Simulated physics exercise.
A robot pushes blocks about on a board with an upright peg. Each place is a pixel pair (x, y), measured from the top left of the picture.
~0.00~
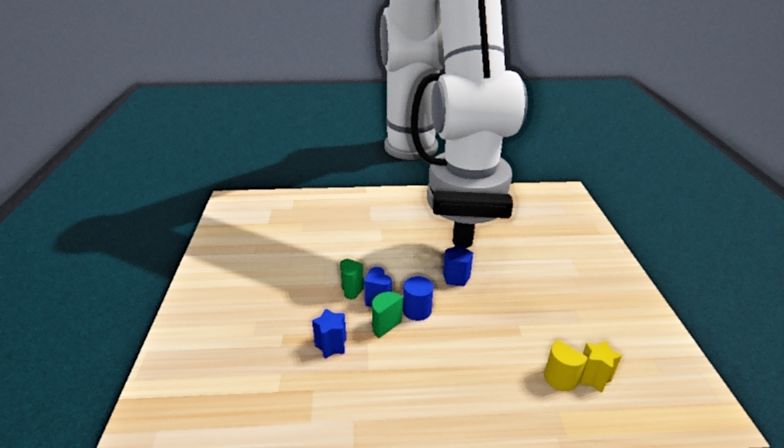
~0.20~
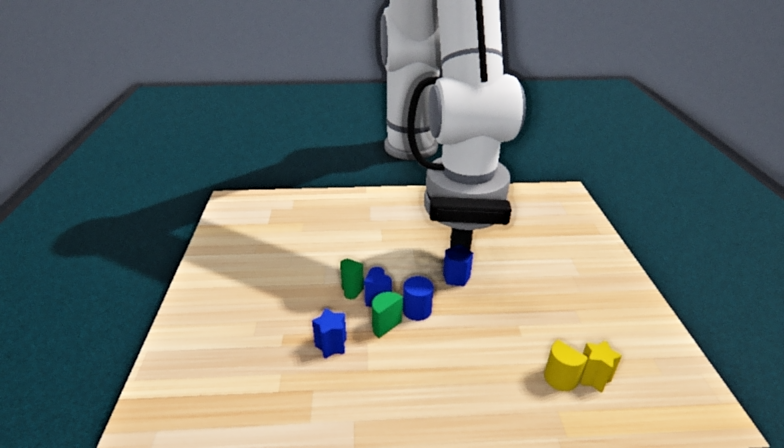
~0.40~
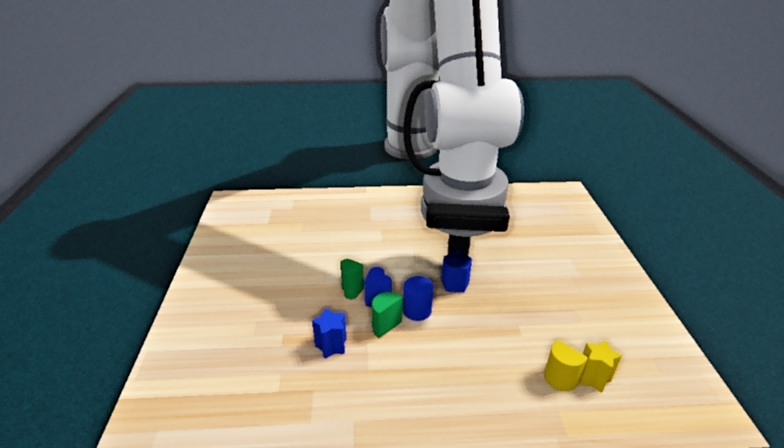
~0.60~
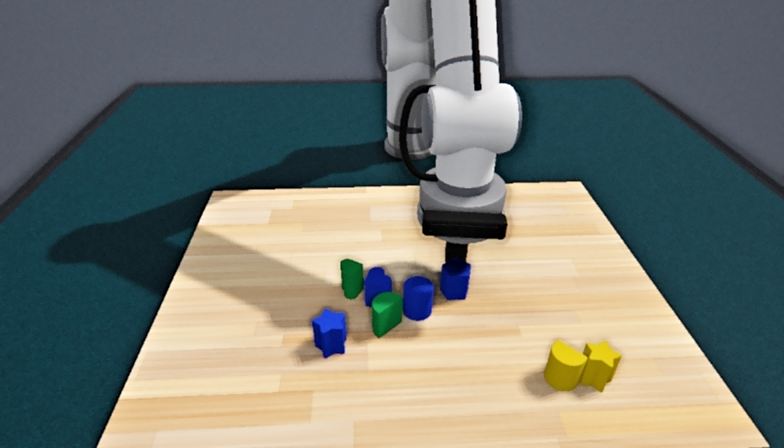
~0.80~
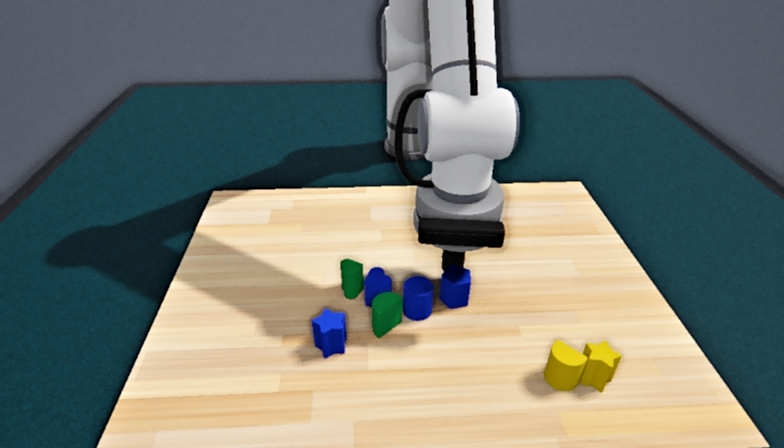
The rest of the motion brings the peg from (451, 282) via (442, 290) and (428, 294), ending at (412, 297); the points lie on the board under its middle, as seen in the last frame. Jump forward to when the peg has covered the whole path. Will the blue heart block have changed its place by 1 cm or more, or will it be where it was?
The blue heart block is left alone.
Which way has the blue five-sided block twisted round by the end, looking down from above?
It makes a counterclockwise turn.
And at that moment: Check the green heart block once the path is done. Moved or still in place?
It stays.
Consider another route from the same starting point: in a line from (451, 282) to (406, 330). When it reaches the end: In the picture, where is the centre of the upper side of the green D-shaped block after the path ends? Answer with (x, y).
Close to (359, 317).
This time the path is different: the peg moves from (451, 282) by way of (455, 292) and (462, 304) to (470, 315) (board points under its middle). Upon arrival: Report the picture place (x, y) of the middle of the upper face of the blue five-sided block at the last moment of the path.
The middle of the upper face of the blue five-sided block will lie at about (474, 311) in the picture.
The first path, step by step. Halfway along, peg at (435, 280); blue five-sided block at (453, 282), turned 50° anticlockwise.
At the end, peg at (413, 284); green heart block in place; blue heart block in place; green D-shaped block at (384, 302), turned 10° clockwise; blue cylinder at (411, 291); blue five-sided block at (453, 282), turned 50° anticlockwise.
